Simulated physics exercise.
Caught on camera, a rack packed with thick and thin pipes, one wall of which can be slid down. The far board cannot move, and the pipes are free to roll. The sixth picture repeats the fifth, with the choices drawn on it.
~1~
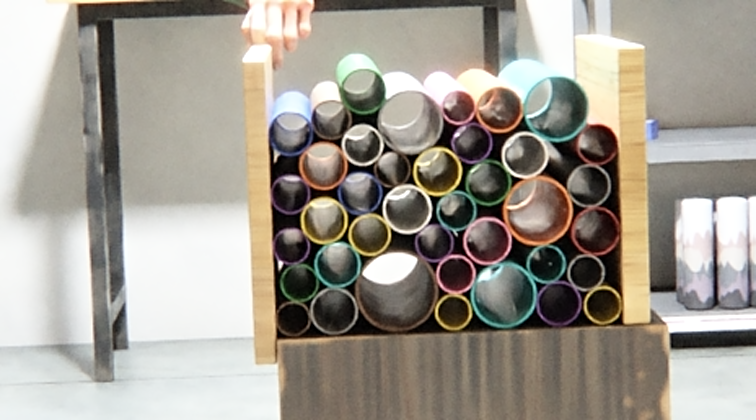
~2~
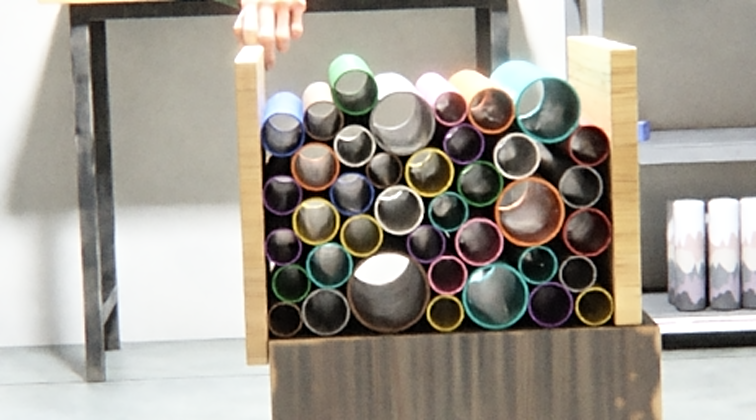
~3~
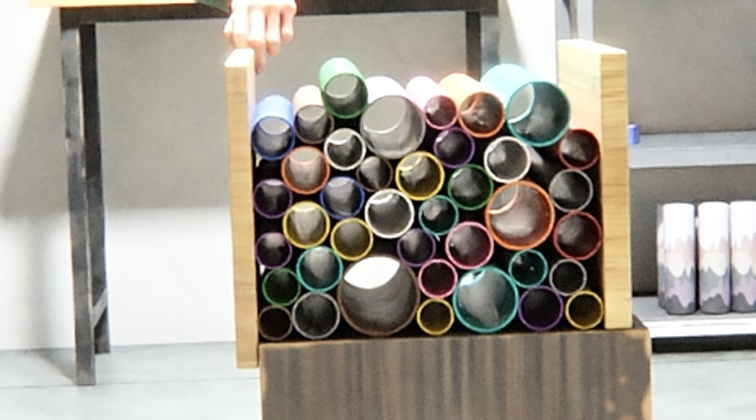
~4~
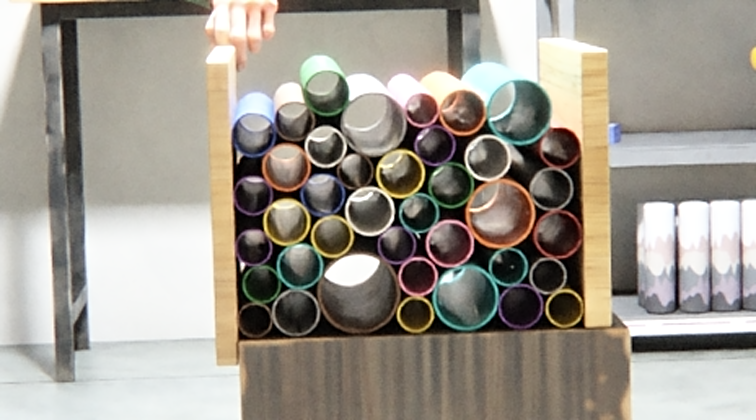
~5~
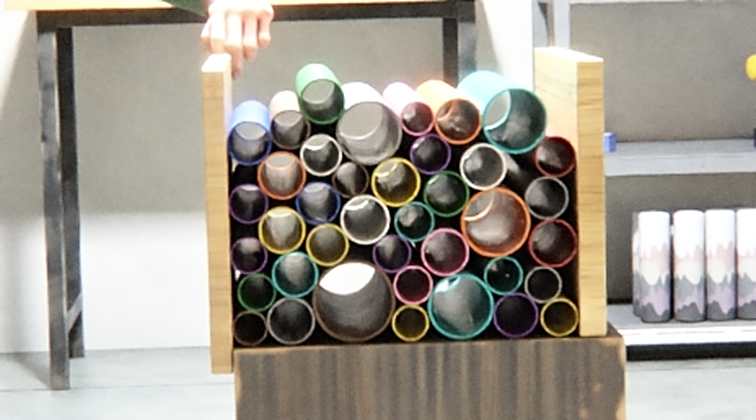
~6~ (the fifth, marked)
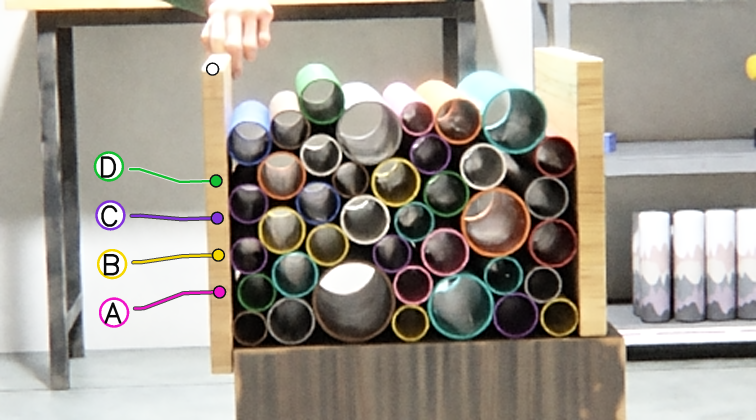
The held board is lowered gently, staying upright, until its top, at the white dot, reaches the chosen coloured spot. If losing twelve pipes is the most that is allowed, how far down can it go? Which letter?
It can be let down to A.
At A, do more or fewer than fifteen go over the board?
Fewer than fifteen.
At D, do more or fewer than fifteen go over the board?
At D, fewer than fifteen.
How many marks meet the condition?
Four of the four.
On the marked copy, A at (220, 292); B at (219, 255); C at (218, 218); D at (216, 181); the white dot at (213, 69).
With A. Early on, top of the board (227, 175).
Further on, top of the board (231, 289).
At the end, top of the board (231, 290), twelve out over the board.
As for the rest, B about six out over the board; C three out over the board; D none out over the board.
